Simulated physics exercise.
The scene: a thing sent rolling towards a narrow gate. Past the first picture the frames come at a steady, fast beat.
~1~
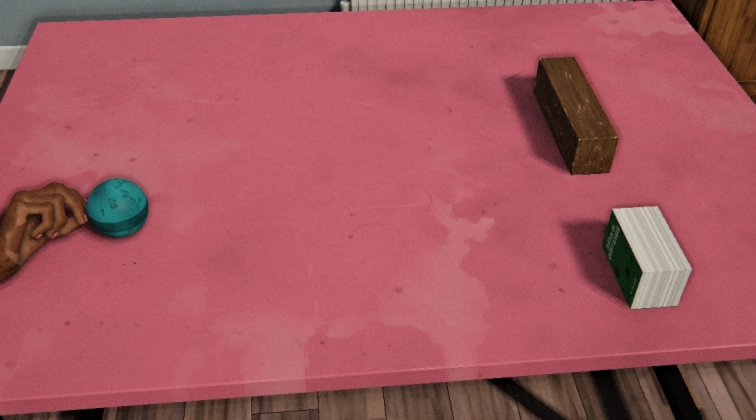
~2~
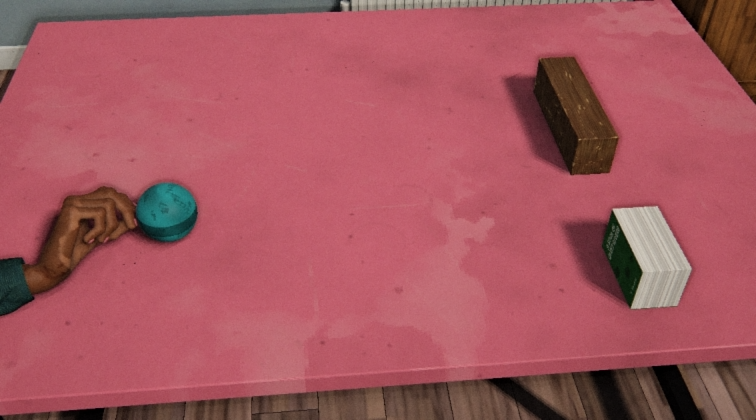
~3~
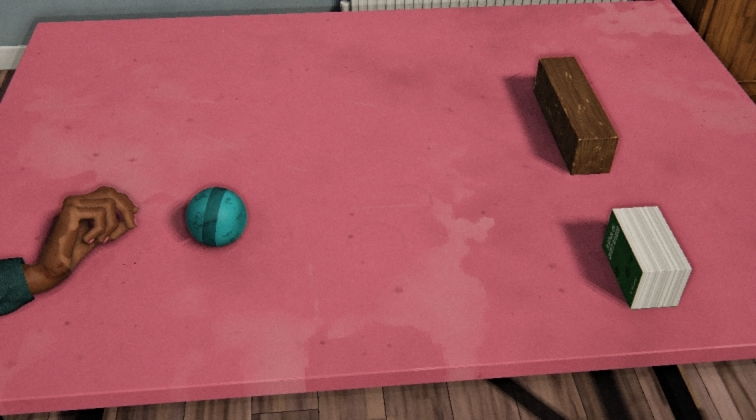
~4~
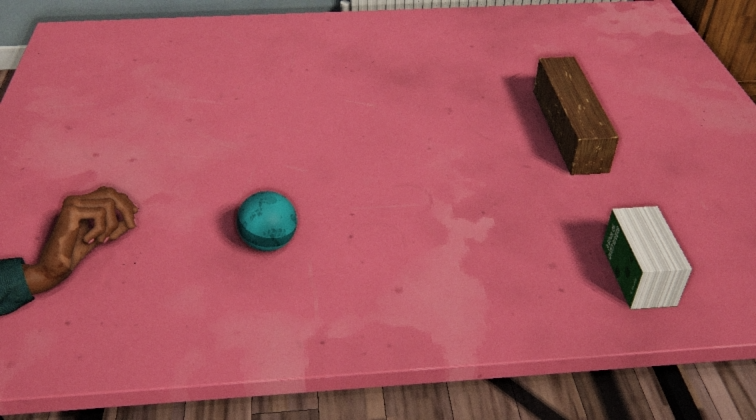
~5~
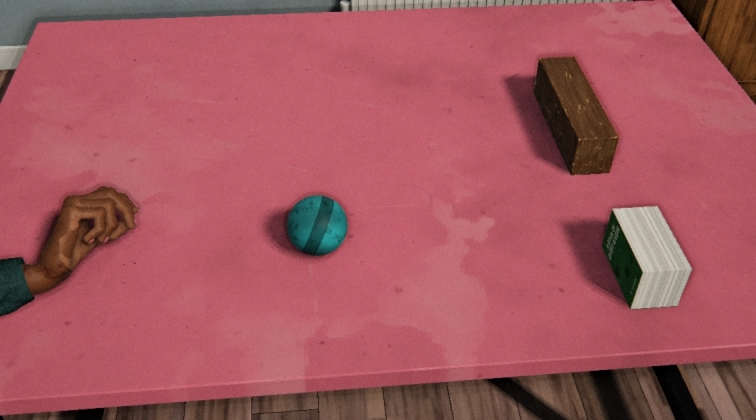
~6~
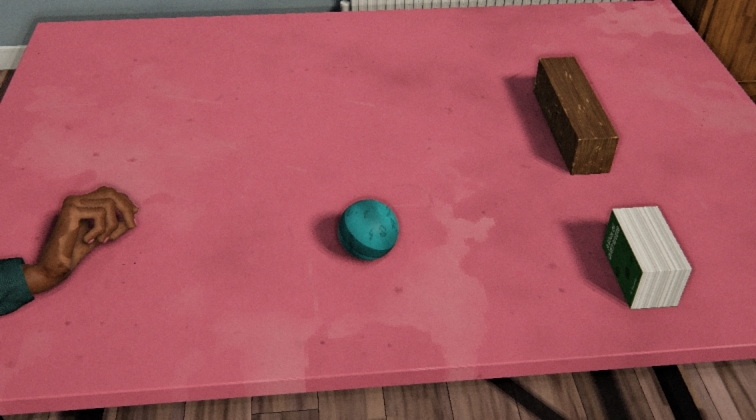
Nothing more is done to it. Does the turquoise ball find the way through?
Here the turquoise ball is stopped.
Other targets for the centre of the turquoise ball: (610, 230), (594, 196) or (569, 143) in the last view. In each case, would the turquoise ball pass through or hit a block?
Try by try, it bounces off; gets past; strikes a block.
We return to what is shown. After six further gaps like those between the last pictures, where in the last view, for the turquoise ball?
Around (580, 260).
Then, 0.60 s past the last view, turquoise ball coming back near (584, 286).
Finally, the turquoise ball bounces off.
